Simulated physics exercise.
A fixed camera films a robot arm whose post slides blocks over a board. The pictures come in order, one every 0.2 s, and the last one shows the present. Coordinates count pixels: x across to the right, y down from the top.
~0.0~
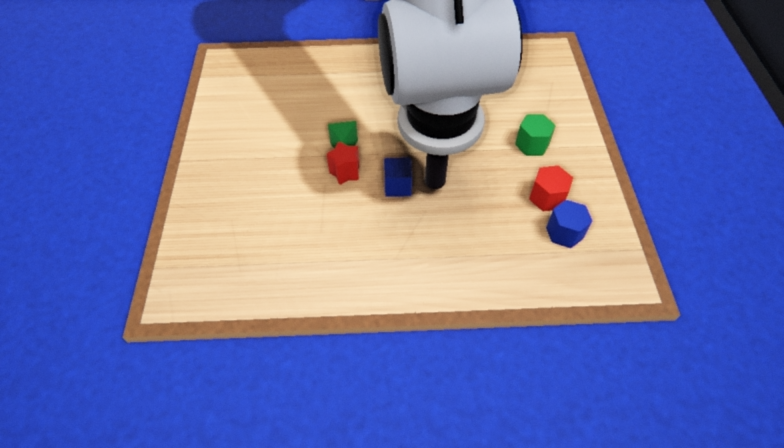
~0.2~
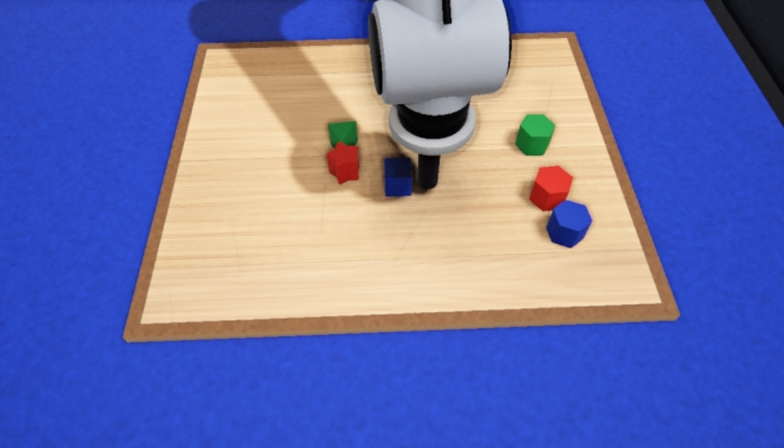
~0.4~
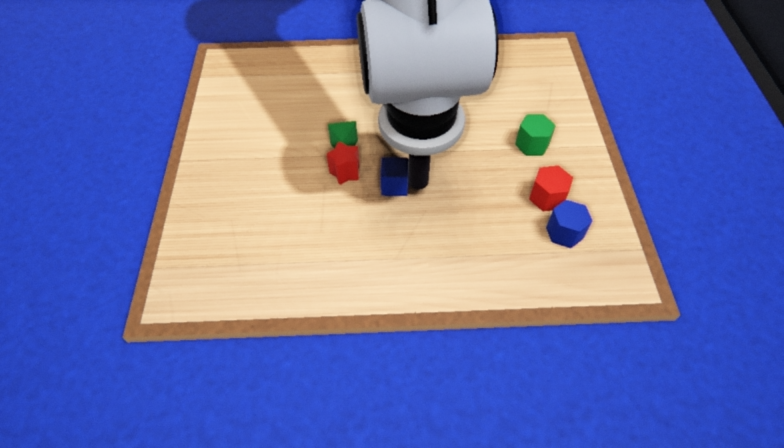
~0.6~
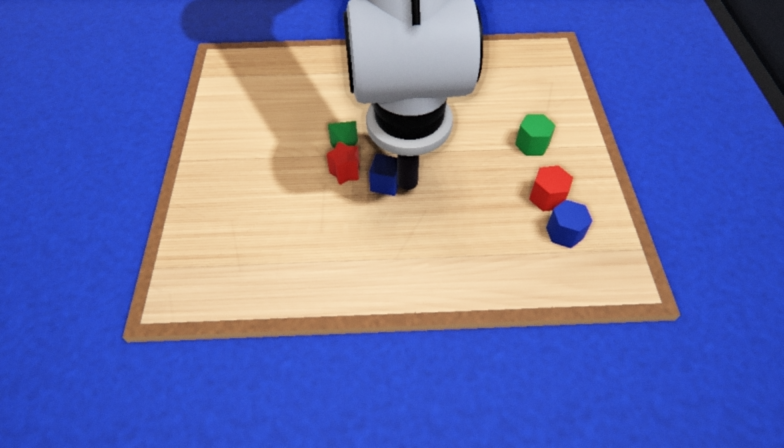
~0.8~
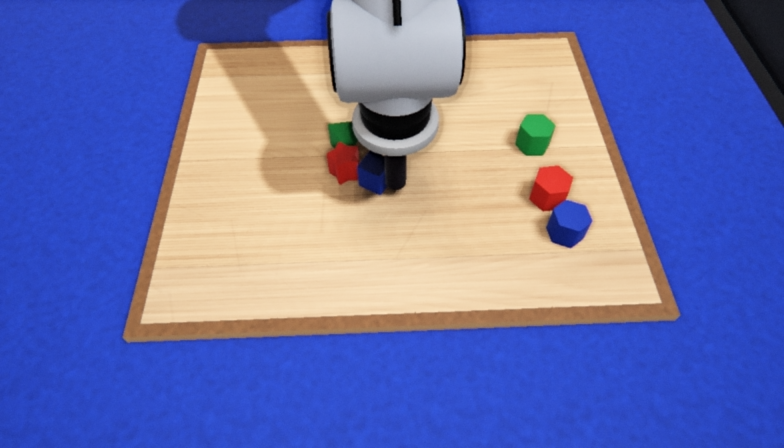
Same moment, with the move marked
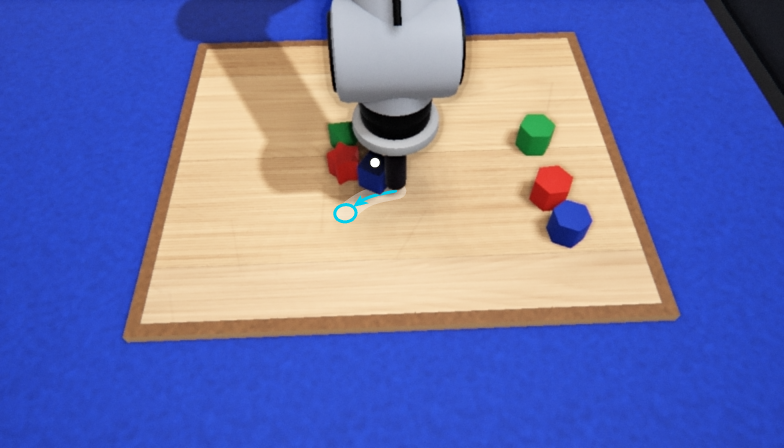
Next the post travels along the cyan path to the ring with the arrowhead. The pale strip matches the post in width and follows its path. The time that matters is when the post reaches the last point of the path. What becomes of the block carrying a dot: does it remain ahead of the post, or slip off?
Most likely the block carrying a dot slides off.
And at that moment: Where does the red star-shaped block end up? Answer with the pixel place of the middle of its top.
At the end it should sit near (331, 147).
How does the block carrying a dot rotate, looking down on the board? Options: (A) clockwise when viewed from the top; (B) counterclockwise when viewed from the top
I'll go with A - clockwise when viewed from the top.
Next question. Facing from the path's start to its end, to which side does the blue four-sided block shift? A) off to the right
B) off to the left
The answer is A.
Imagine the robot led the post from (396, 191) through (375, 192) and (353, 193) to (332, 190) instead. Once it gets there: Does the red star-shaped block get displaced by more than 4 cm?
I expect so.
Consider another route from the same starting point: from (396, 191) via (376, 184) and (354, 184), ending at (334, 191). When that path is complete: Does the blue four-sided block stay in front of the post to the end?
I believe not.
Drawn move, from (396, 191) over (377, 195) and (360, 202) to (345, 213); the dot is on the blue four-sided block.
The first path, step by step. Halfway along, post at (367, 190); red star-shaped block at (331, 147), turned 15° clockwise; blue four-sided block at (353, 164), turned 30° clockwise.
At the end, post at (344, 205); red star-shaped block at (331, 147), turned 15° clockwise; blue four-sided block at (354, 164), turned 30° clockwise.
